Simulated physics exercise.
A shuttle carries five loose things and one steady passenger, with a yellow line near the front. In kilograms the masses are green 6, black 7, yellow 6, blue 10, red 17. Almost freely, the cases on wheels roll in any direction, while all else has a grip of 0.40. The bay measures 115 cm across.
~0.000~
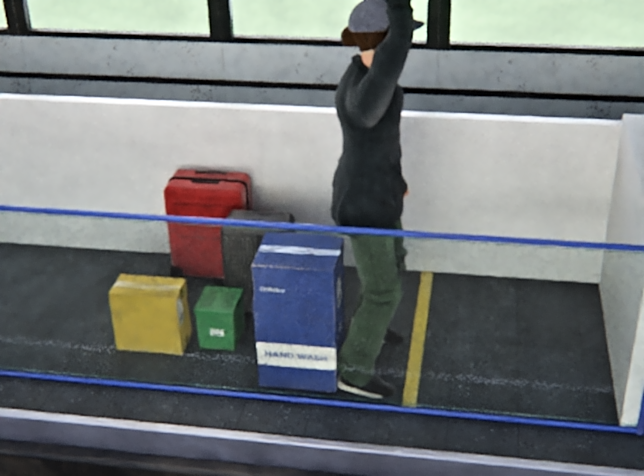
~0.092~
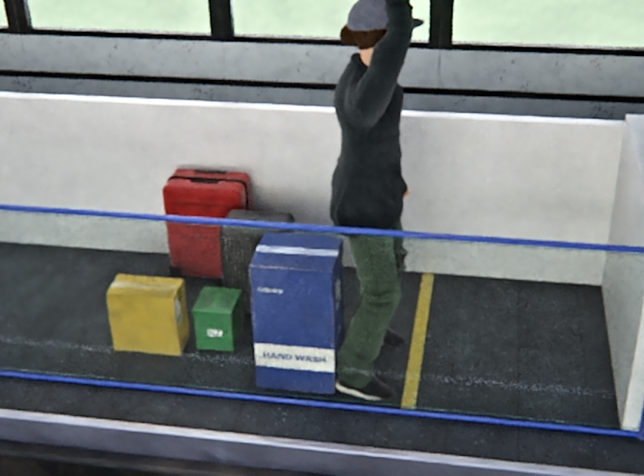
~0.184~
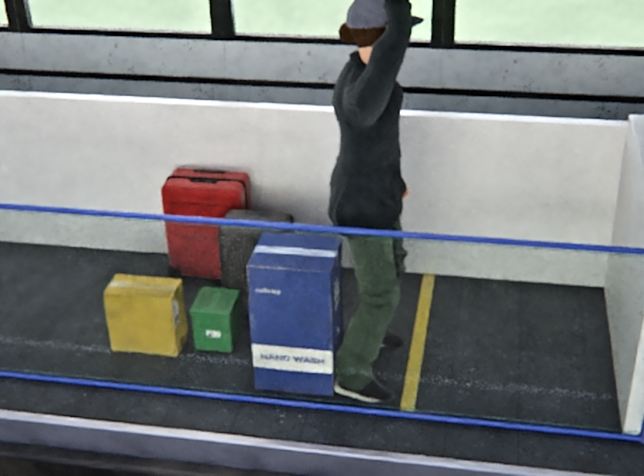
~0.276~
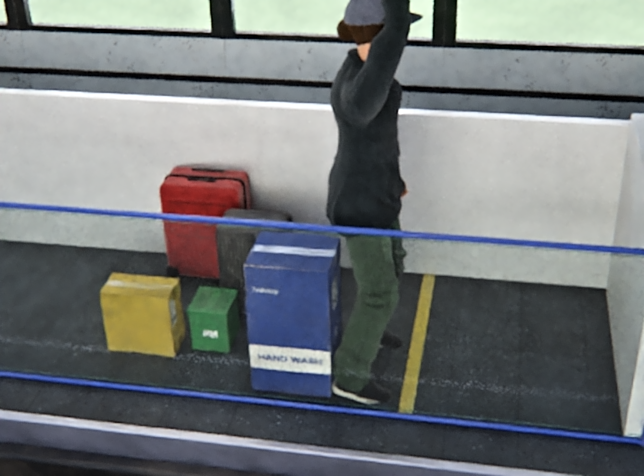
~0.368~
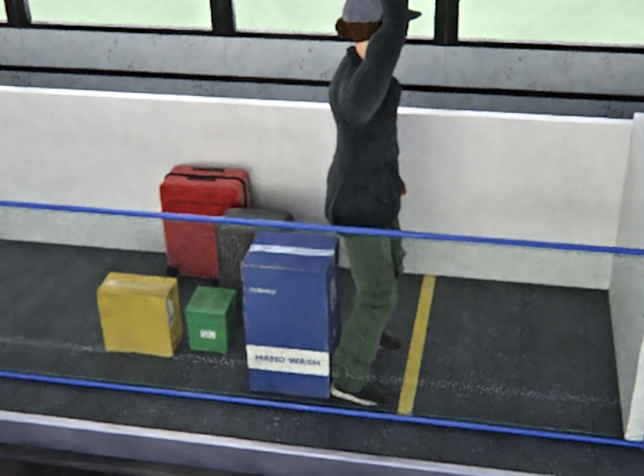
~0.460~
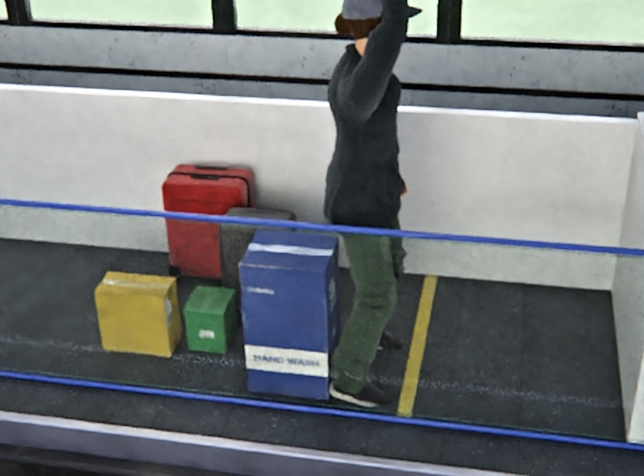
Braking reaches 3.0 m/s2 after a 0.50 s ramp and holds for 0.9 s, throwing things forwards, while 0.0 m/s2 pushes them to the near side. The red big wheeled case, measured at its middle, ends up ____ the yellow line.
Beyond.
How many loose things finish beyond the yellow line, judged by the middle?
The count is 2.
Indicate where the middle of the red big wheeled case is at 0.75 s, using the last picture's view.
Look close to (244, 229) and you'll spot it.
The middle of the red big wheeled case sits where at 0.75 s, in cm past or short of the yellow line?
It sits around 95 cm short of the mark.
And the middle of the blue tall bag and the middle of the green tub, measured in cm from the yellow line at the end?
Blue tall bag: 50 cm short; green tub: 90 cm short.
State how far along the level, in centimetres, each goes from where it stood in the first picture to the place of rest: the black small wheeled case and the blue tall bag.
Lab note: Black small wheeled case close to 110, blue tall bag close to 0.
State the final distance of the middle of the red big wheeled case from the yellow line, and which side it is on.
Close to 70 centimetres past it.
After 0.75 s the red big wheeled case is 93 cm short of the yellow line, tilted 0°, near (244, 229) in the last picture's view.
After 1.15 s the red big wheeled case is 38 cm short of the yellow line, tilted 0°, near (355, 233) in the last picture's view.
After 1.65 s the red big wheeled case is 65 cm past the yellow line, tilted 0°, near (568, 252) in the last picture's view.
When all is still (3.0 s), green tub stops short of the yellow line; black small wheeled case crosses the yellow line; yellow carton stops short of the yellow line; blue tall bag stops short of the yellow line; red big wheeled case crosses the yellow line.
